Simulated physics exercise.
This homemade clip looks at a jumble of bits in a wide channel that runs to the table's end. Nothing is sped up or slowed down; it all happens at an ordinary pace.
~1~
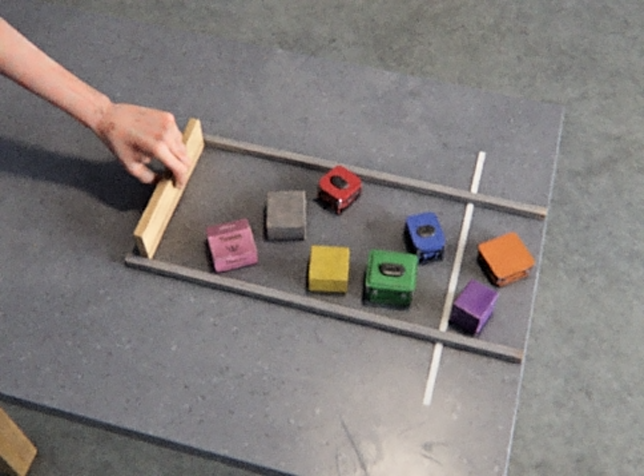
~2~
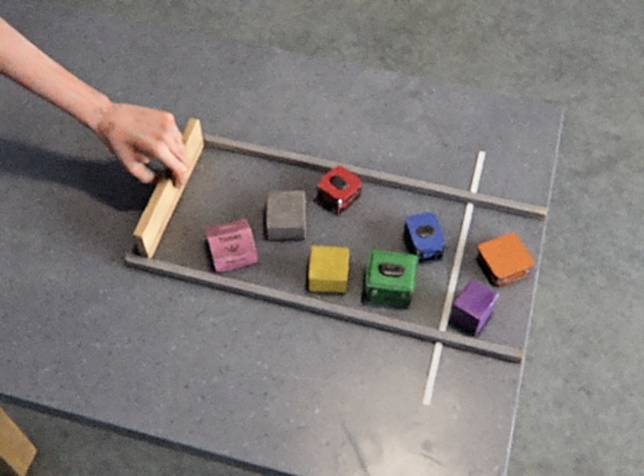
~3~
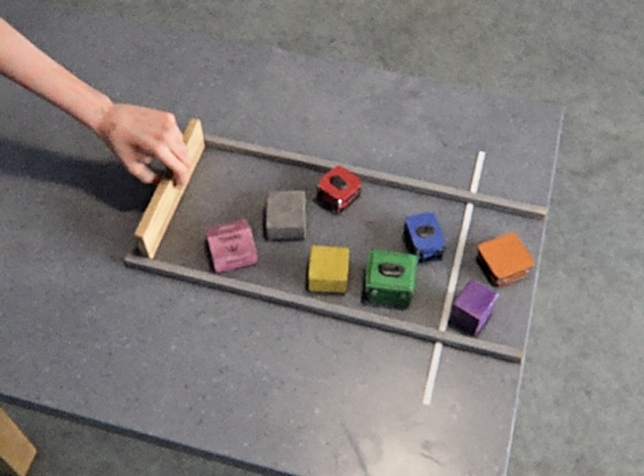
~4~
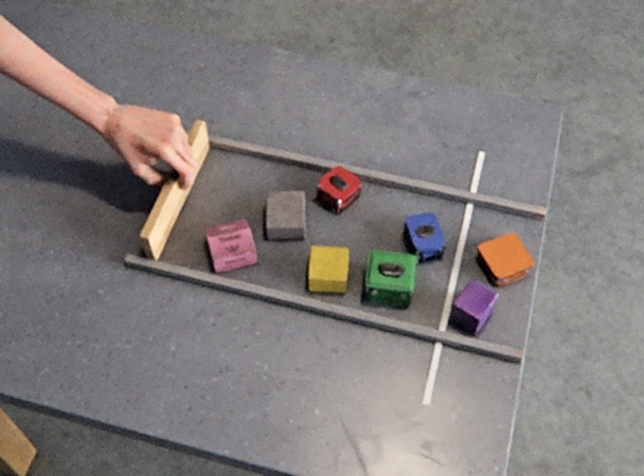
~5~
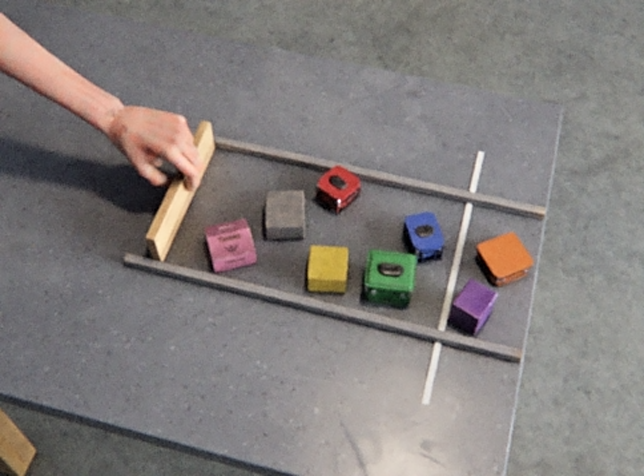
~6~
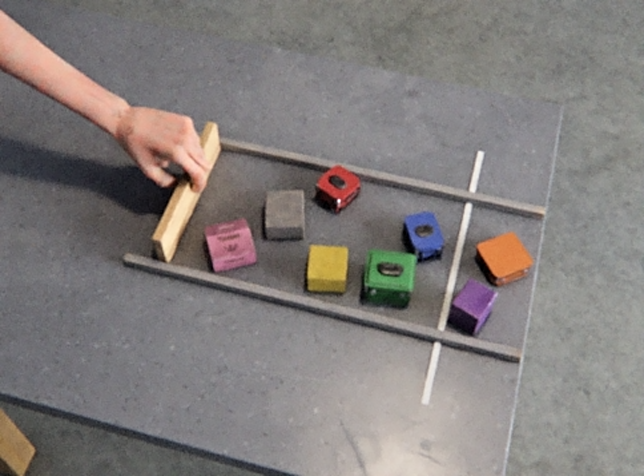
The video shows a hand holding a wooden board at the left end of a channel on a grey table, with eight coloured blocks and cases scattered inside; the hand slides the board slightly right while the objects stay essentially still.
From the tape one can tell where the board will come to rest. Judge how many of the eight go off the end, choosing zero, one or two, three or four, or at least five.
Three or four go off.
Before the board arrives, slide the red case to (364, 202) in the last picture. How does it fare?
Starting there, it remains in the end.
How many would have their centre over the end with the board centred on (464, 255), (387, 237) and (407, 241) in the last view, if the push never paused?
Result per place: 3; 0; 1.
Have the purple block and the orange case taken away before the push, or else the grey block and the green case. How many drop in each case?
In order, the numbers are 1 and 1.
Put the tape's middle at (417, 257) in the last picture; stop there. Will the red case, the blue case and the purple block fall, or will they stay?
Result - the red case is safe, the blue case is safe, the purple block is gone.
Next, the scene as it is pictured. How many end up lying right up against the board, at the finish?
I count 3 of them.
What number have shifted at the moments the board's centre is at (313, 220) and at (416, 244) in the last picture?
Moved so far: 5, later 8.
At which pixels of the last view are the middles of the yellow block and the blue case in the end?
In the last picture the yellow block sits at (512, 310) while the blue case sits at (514, 257).
Soon after, none off yet; orange case at rest near (503, 260); purple block at rest near (472, 307); blue case at rest near (423, 237).
Then, none off yet; orange case at rest near (503, 260); purple block moved about its own width near (499, 313); blue case moving near (427, 237).
By the end, the number that fall off is three or four; fallen, green case, purple block and orange case.
